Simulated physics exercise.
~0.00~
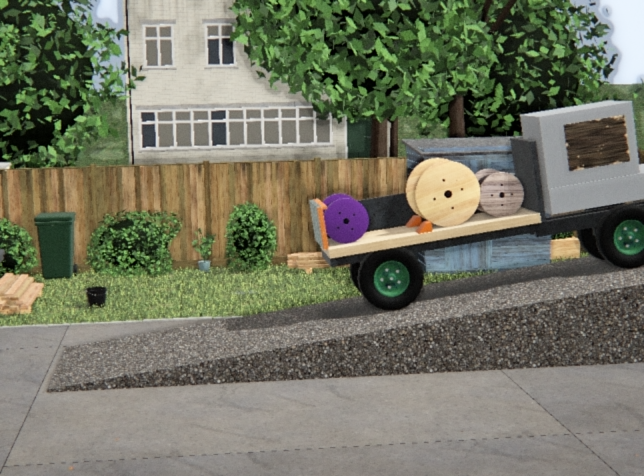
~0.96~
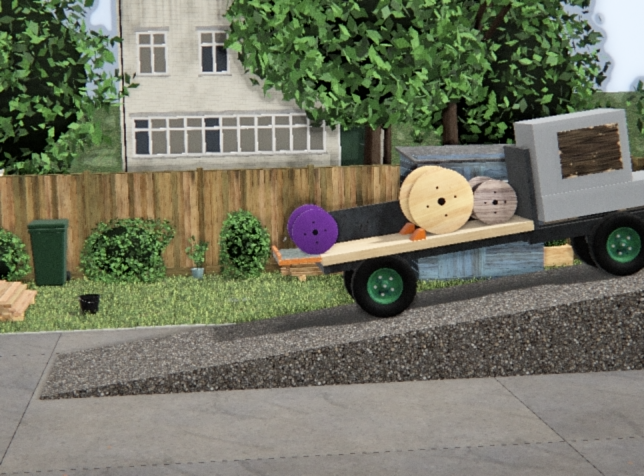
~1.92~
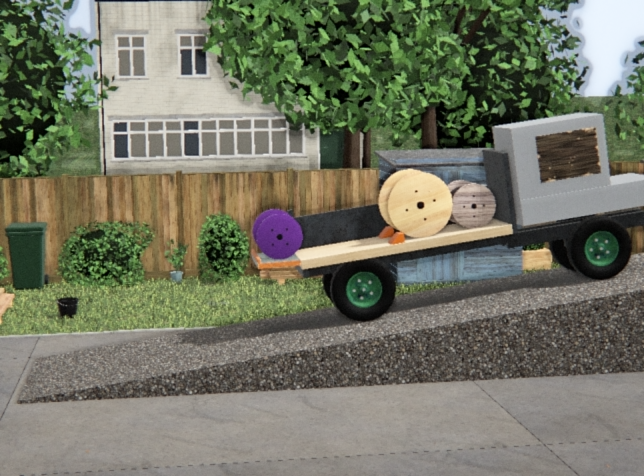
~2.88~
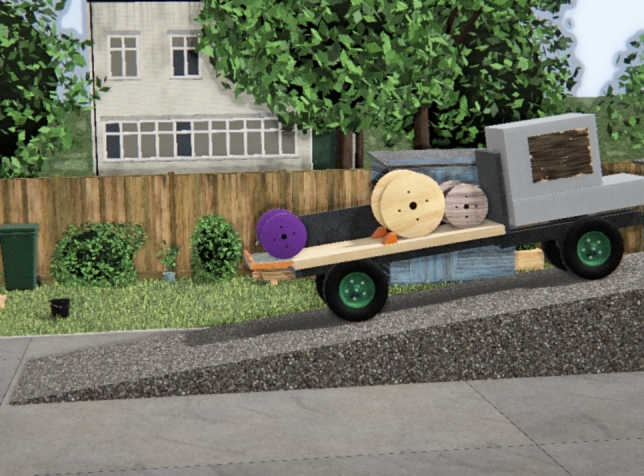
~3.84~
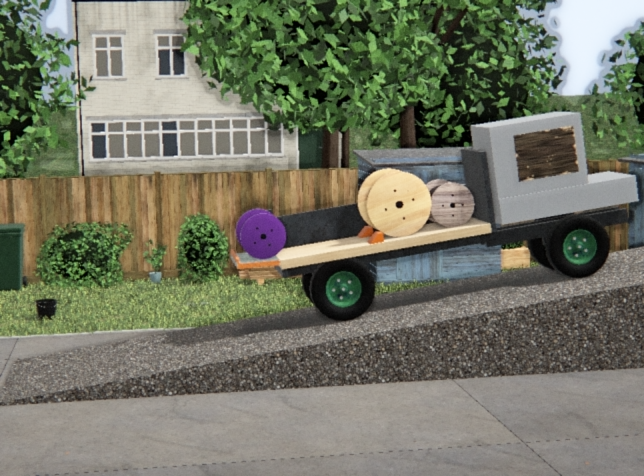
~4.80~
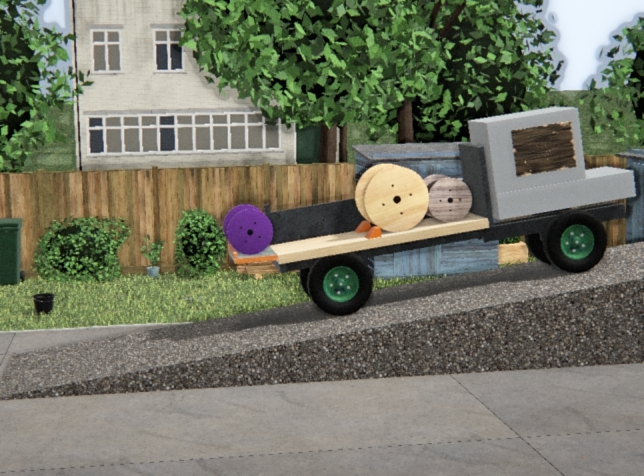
A purple cable reel rolled left down the sloping bed of a parked pickup as its tailgate dropped open, then rocked briefly right and left on the gate, ending up still aboard, while two other reels stayed behind an orange chock.
